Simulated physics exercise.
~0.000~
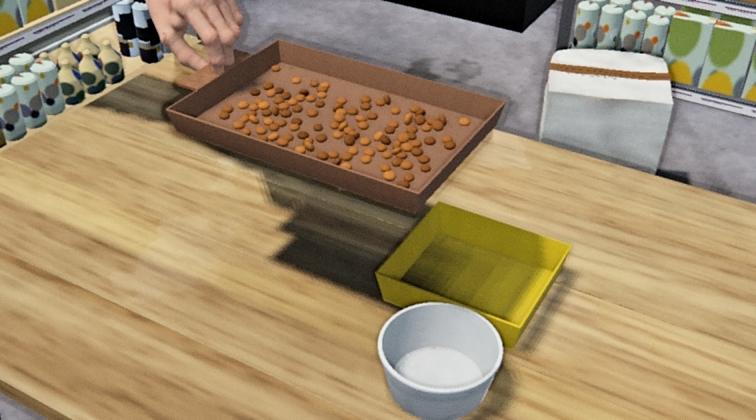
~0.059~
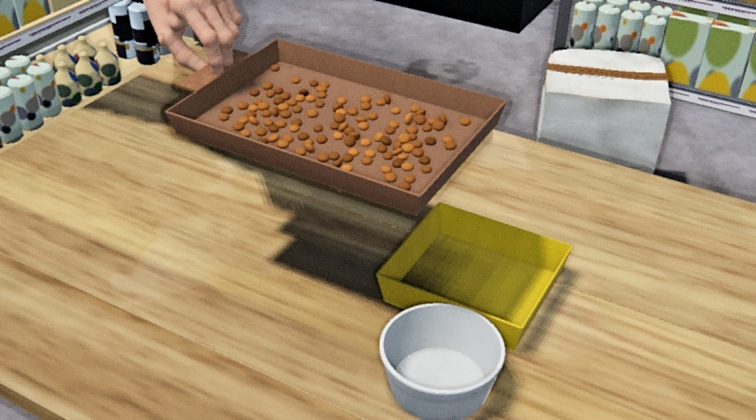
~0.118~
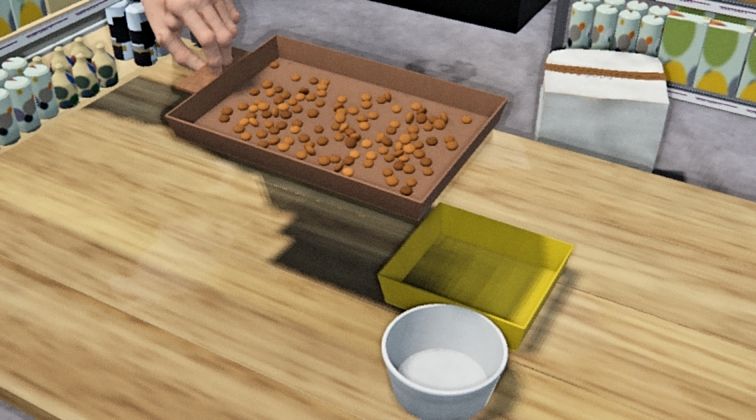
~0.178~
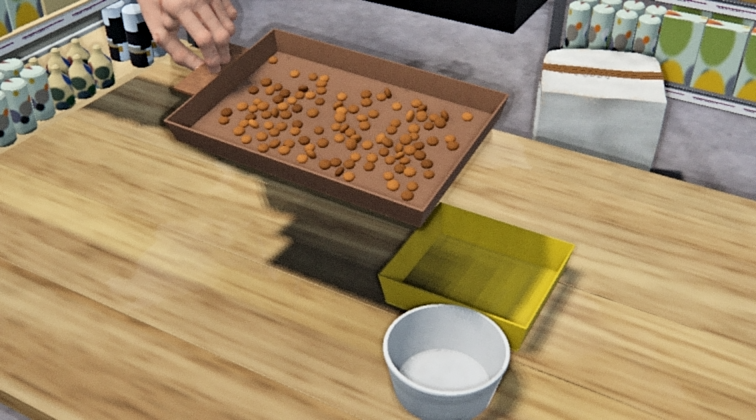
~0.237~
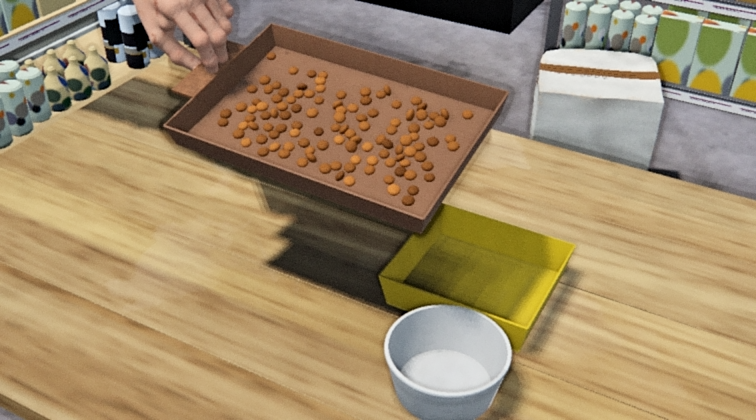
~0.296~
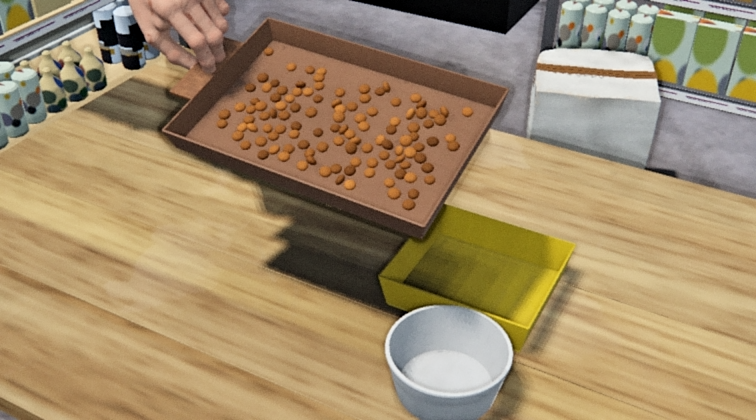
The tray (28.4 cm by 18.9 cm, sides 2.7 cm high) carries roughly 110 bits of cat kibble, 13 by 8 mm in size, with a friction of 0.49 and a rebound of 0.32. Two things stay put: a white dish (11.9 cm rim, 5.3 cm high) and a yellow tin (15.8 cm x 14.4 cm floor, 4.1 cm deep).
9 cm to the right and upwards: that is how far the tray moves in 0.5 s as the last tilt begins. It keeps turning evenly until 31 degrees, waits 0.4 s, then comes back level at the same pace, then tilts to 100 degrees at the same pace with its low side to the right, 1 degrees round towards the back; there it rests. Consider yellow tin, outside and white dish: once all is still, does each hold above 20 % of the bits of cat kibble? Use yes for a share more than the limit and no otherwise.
Yellow tin: Yes; outside: Yes; white dish: No.
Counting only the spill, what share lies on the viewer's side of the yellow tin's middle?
I'd say somewhere near 100 in a hundred.
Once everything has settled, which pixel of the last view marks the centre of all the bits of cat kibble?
Near pixel (428, 310).
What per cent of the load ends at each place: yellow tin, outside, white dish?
Yellow tin 50; outside 40; white dish 10.
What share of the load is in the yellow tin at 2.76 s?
By that time, around 0 percent of the load is there.
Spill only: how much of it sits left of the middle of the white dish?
Near 100 in a hundred.
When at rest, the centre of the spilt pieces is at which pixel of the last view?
The middle of the spilt pieces ends up around (402, 331) in the last picture.
Then, at 1.24 s, tilt 20 degrees; tray 100 %; middle of all pieces on or above the table near (323, 174).
Then, at 2.03 s, tilt 23 degrees; tray 100 %; middle of all pieces on or above the table near (392, 150).
Then, at 2.76 s, tilt 69 degrees; tray 95 %; middle of all pieces on or above the table near (445, 235).
After 3.45 s, tilt 100 degrees; white dish 10 %, yellow tin 35 %, tray 25 %, outside 25 %, in the air 5 %; middle of all pieces on or above the table near (419, 287).
At rest (4.5 s), white dish 10 %, yellow tin 50 %, tray 0 %, outside 40 %.
